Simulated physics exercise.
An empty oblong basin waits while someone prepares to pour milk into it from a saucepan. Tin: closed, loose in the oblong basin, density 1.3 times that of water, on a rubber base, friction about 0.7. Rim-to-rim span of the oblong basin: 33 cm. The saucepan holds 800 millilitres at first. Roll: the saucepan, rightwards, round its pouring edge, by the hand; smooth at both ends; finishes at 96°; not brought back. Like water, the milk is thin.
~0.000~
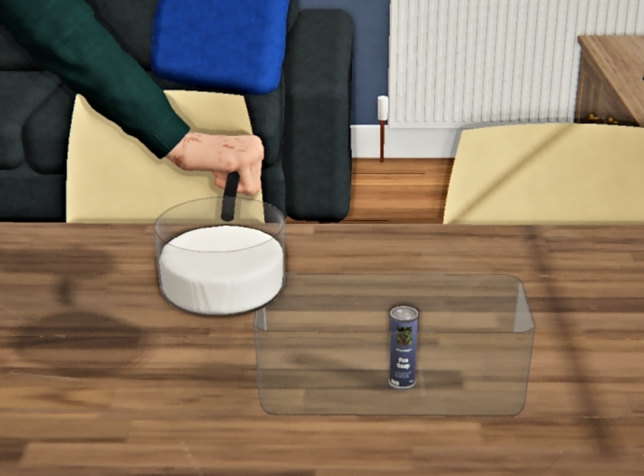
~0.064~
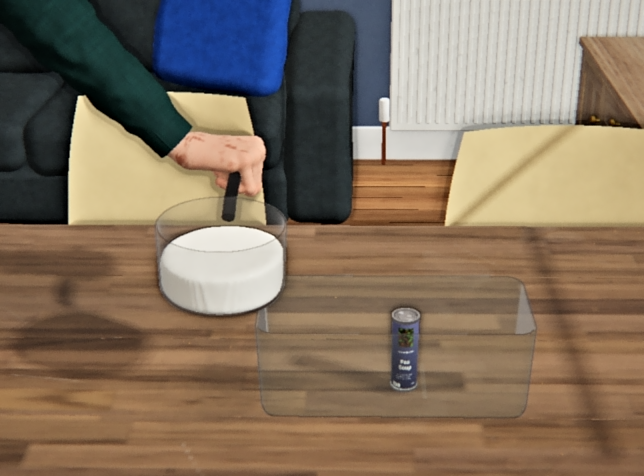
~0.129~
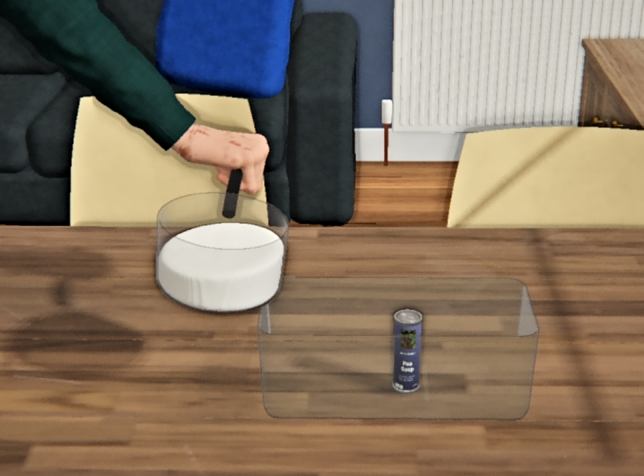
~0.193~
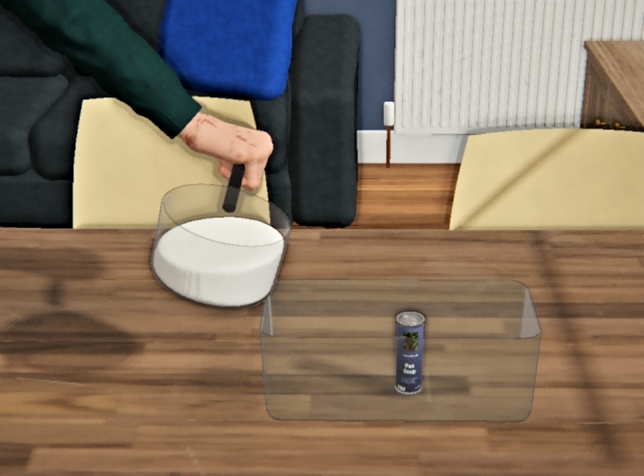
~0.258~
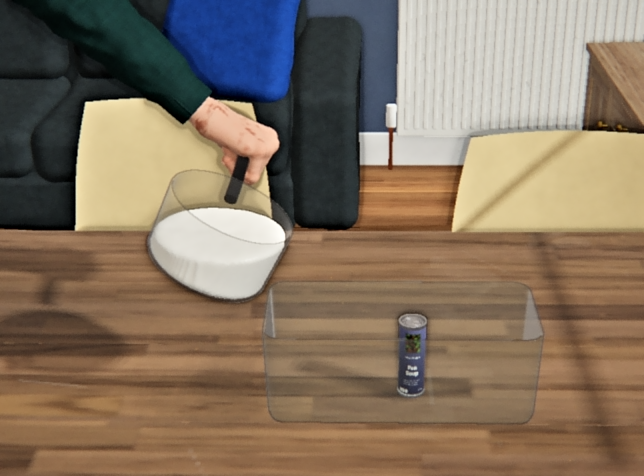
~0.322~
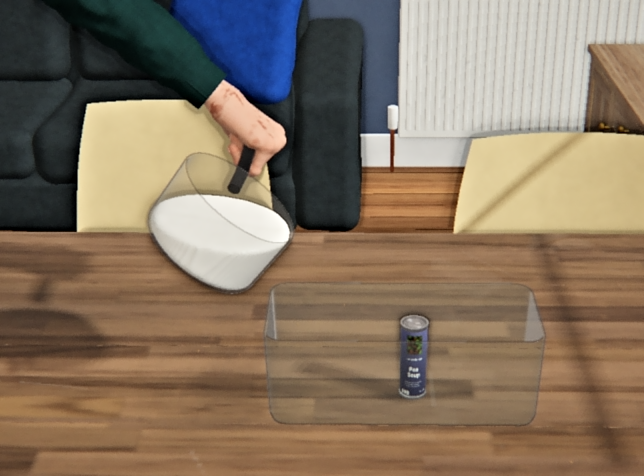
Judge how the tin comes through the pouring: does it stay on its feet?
No, it tips.
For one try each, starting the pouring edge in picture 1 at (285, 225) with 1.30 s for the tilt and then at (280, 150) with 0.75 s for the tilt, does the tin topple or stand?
First it stays on its base; then it stays on its base.
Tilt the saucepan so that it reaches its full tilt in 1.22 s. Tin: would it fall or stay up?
The tin stays on its base.
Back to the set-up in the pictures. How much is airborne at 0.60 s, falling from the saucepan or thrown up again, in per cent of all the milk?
Share: Roughly 44 per cent.
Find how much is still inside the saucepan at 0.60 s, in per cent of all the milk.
I'd estimate some 52 % remains.
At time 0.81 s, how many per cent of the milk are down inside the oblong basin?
Roughly 70 percent of it.
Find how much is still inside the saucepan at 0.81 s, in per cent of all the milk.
14 %.
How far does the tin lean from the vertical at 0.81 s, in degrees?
Near 15 degrees.
Then, 0.60 s in, the tilt is 87° and 51 per cent is still to pour; the tin stands where it began.
Then, 0.81 s in, the tilt is 96° and 13 per cent is still to pour; the tin leans 13°.
Then, 1.02 s in, the tilt is 96° and 4 per cent is still to pour; the tin lies on its side.
Then, 1.25 s in, the tilt is 96° and 1 per cent is still to pour; the tin lies on its side.
Finally, the tin lies on its side.
